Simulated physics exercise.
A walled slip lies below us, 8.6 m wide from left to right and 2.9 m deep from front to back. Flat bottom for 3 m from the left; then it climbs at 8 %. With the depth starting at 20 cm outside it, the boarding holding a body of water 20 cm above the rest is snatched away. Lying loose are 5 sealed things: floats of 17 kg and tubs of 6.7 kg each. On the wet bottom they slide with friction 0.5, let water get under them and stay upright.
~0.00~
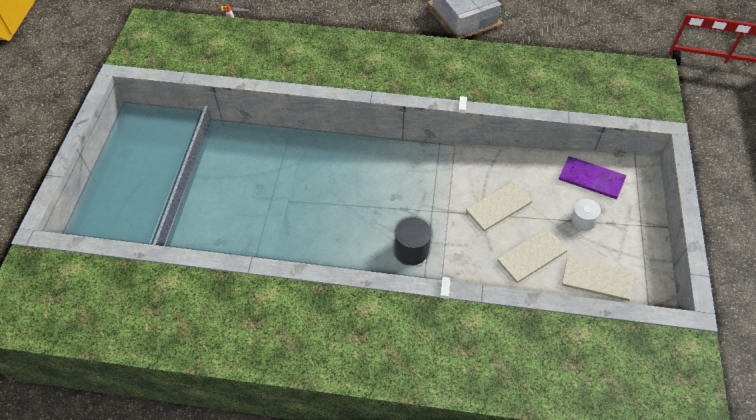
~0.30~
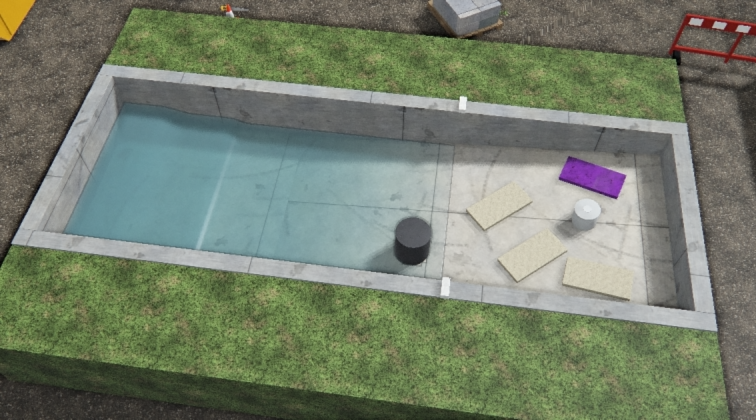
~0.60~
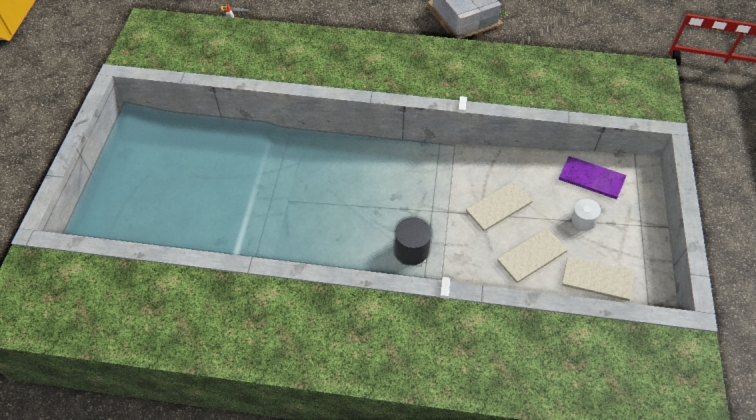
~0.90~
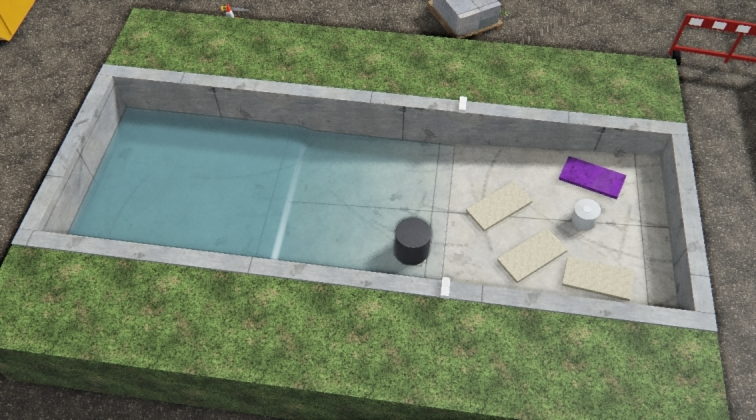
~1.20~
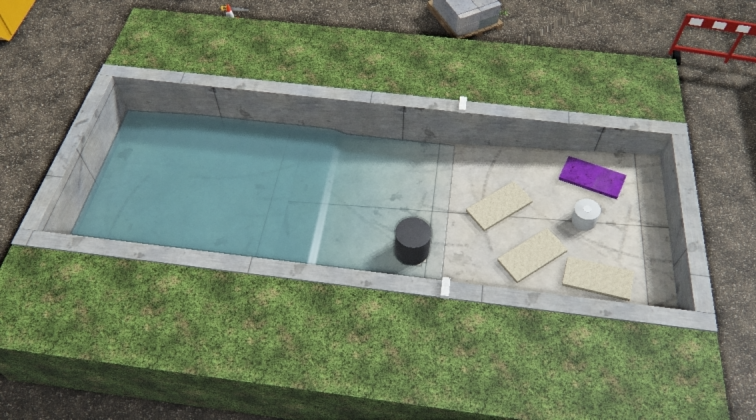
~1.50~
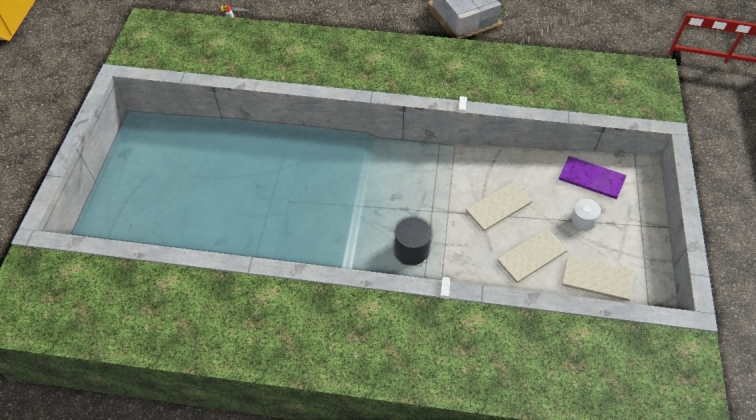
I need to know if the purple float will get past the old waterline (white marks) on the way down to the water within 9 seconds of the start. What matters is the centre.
It is going to fail to reach the old waterline.
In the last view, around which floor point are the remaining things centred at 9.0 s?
The centre is close to (511, 223).
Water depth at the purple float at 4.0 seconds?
Around 2 cm.
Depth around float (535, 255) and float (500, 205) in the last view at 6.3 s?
Around 5 cm and 7 cm.
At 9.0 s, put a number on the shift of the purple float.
Close to 0 cm by then.
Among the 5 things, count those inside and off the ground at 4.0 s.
The number is 1.
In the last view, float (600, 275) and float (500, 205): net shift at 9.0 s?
In turn: 0 cm, 250 cm.
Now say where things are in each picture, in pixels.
The first frame shows the purple float at (593, 176) rests on the ground; 15.2 m2 under water; 0 of 5 have shifted.
The second frame shows the purple float at (593, 176), on the bottom; water covers 15.2 m2; 0 of 5 have shifted.
The third frame shows the purple float at (593, 176) rests on the ground; 15.2 m2 under water; 0 of 5 have shifted.
The fourth frame shows the purple float at (593, 176) rests on the ground; 15.2 m2 under water; 0 of 5 have shifted.
The fifth frame shows the purple float at (593, 176), on the bottom; water covers 15.2 m2; 0 of 5 have shifted.
The sixth frame shows the purple float at (593, 176) rests on the ground; 15.2 m2 under water; 0 of 5 have shifted.
After 2.1 s the purple float is near (593, 176), 0.0 m from its start, aground; 0 of 5 are over the mark; 0 afloat.
After 4.0 s the purple float is near (593, 176), 0.0 m from its start, aground; 0 of 5 are over the mark; 1 afloat.
After 6.3 s the purple float is near (593, 176), 0.0 m from its start, aground; 1 of 5 are over the mark; 1 afloat.
After 9.0 s the purple float is near (593, 176), 0.0 m from its start, aground; 1 of 5 are over the mark; 1 afloat.
